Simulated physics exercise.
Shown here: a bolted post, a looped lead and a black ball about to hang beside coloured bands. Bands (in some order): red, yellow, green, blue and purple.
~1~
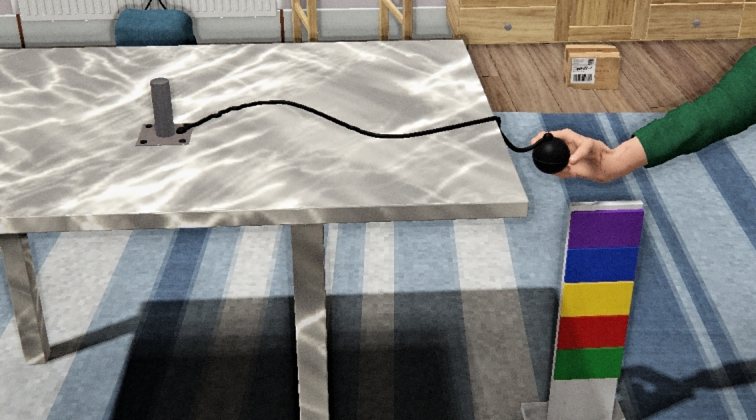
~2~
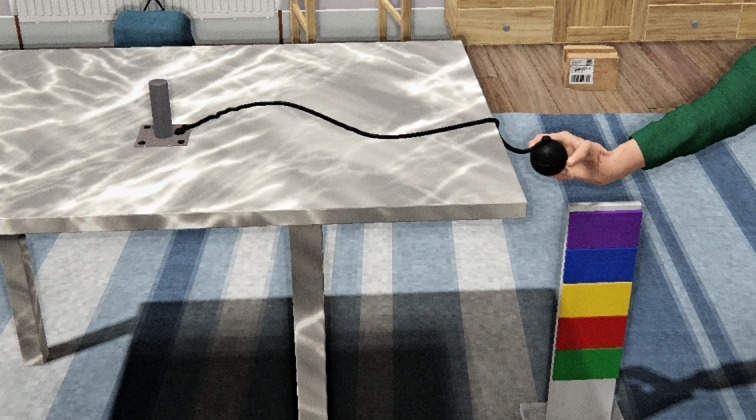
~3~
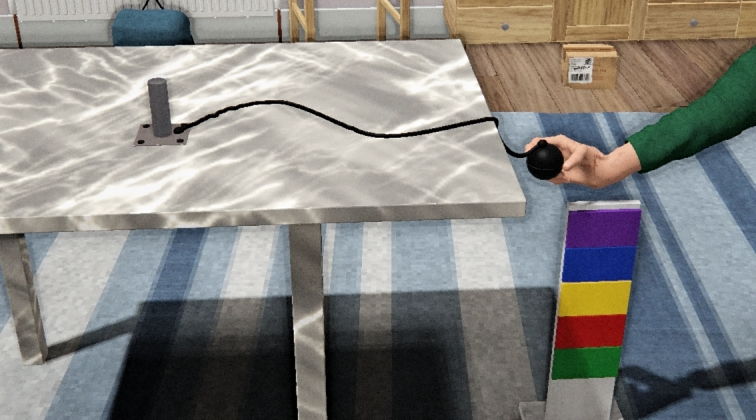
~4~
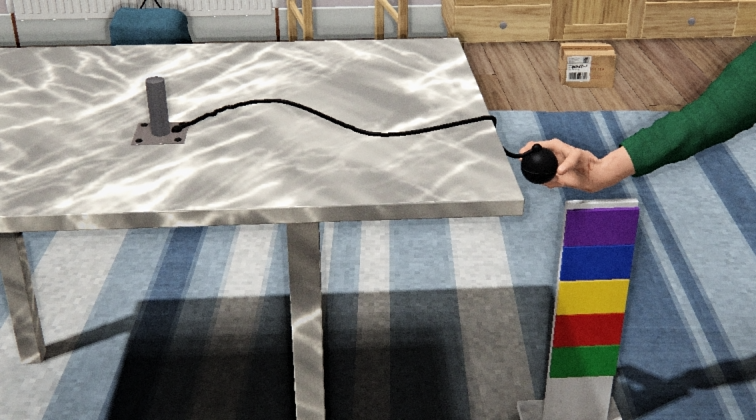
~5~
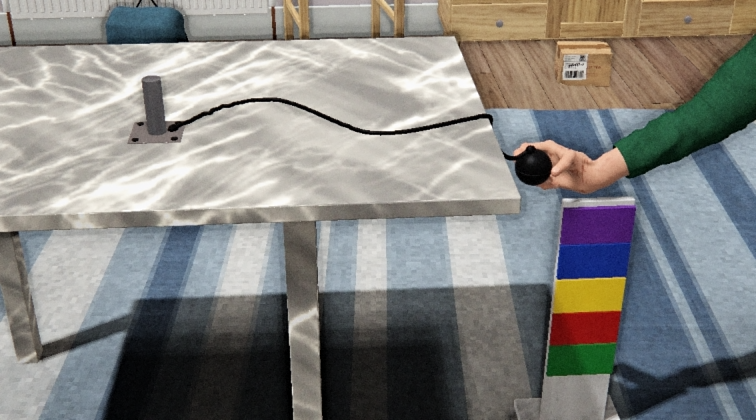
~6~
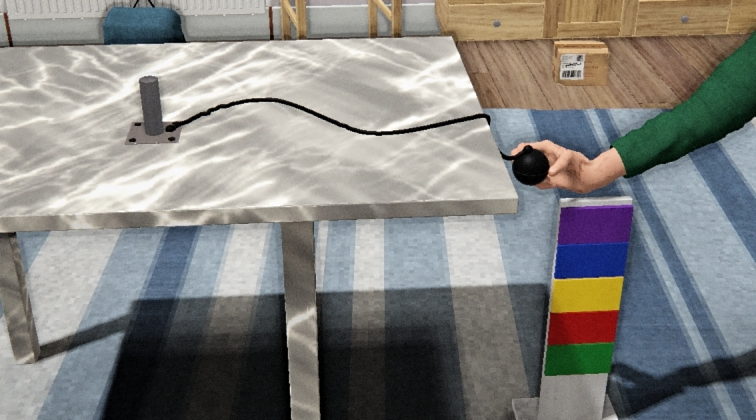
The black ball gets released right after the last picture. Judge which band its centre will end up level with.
I would say blue.
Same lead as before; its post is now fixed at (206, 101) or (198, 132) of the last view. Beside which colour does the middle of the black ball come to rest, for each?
Going case by case, it's yellow and then yellow.
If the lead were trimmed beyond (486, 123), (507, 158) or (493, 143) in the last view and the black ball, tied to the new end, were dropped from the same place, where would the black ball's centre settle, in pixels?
Respectively (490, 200), (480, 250) and (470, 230).
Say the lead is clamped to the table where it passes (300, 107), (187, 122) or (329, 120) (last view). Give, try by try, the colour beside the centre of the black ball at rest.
Results, in sequence: Purple / blue / purple.
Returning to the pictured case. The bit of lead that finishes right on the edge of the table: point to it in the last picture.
(417, 130), give or take.
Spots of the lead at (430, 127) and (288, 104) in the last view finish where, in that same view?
About (485, 128), and the other about (325, 122).
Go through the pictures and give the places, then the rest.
Black ball (551, 155); purple (606, 231); blue (602, 266); yellow (597, 300); red (593, 333); green (589, 364), in the first frame.
Black ball (549, 157); lead through (206, 120) (274, 103) (339, 124) (413, 136) (488, 121), in the second frame.
Black ball (545, 161), in the third frame.
Black ball (539, 166); lead through (203, 118) (271, 101) (336, 122) (410, 133) (485, 119), in the fourth frame.
Black ball (533, 167), in the fifth frame.
Black ball (531, 167); lead through (197, 117) (265, 100) (331, 121) (404, 132) (479, 117), in the sixth frame.
A little later, ball near (446, 261); level with blue.
Next, ball near (491, 267); level with blue.
When it is over, ball near (485, 267); level with blue. The blue one.
